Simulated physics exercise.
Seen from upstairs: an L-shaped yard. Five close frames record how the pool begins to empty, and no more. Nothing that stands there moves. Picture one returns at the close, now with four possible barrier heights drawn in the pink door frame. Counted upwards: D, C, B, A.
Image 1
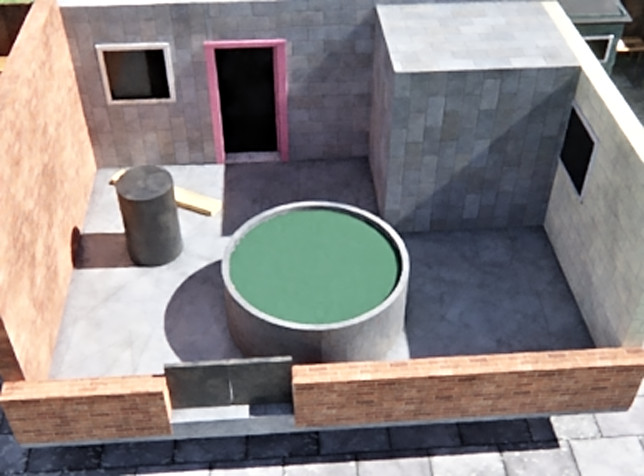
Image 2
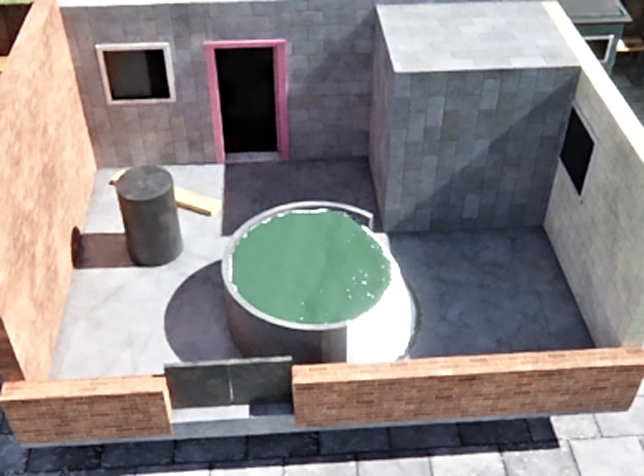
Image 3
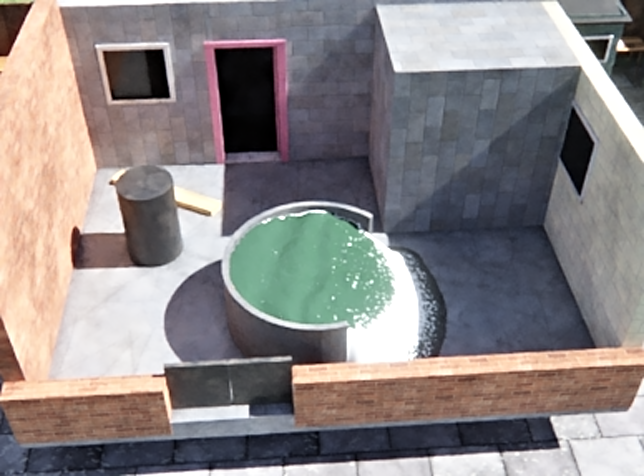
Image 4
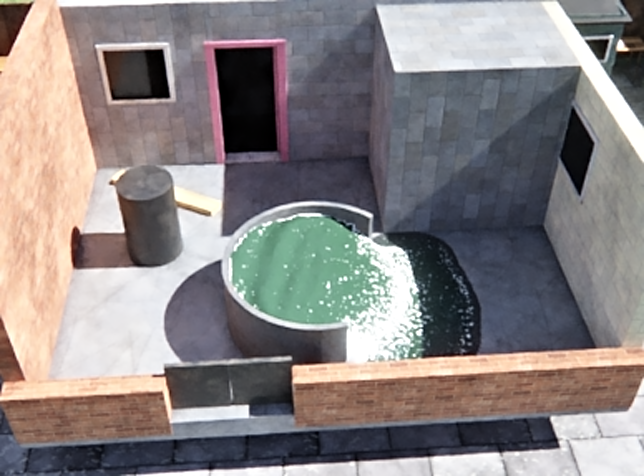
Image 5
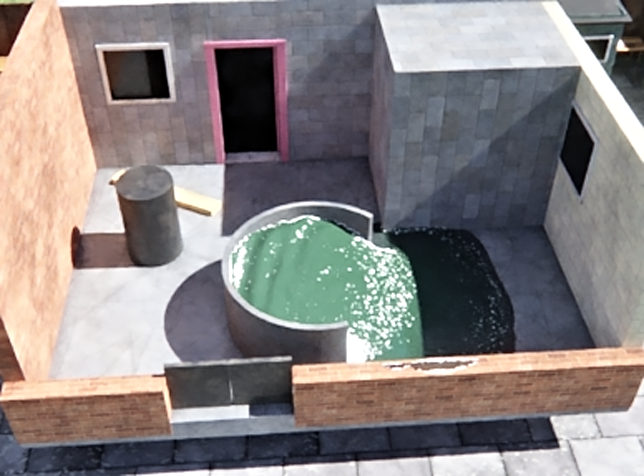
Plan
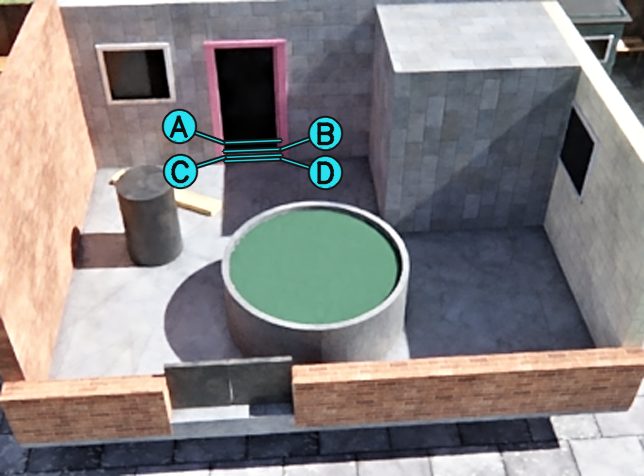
Green water pours out the right side of a round pool and spreads across the yard.
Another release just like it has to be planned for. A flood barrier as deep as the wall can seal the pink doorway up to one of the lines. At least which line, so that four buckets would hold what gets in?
C is the one.
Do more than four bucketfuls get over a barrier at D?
Yes, it does.
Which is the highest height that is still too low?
Here it is height D.
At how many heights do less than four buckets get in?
Three of the four.
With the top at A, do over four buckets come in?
No, that is safe.
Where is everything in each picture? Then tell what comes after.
Water in the pool at rest, its middle at (315, 265); foot of the pink doorway at (253, 162); shut gate at (229, 367).
Water covers 3 % of the ground and shows as far out as (413, 302).
Water covers 7 % of the ground and shows as far out as (413, 261).
Water covers 13 % of the ground and shows as far out as (454, 267).
Water covers 20 % of the ground and shows as far out as (455, 229).
On the marked copy, A at (252, 141); B at (252, 150); C at (253, 156); D at (253, 160); from the bottom up D, C, B, A.
For height A, nothing gets over.
For height B, nothing gets over.
For height C, a bucket or two gets in.
For height D, about 10 bucketfuls get in.
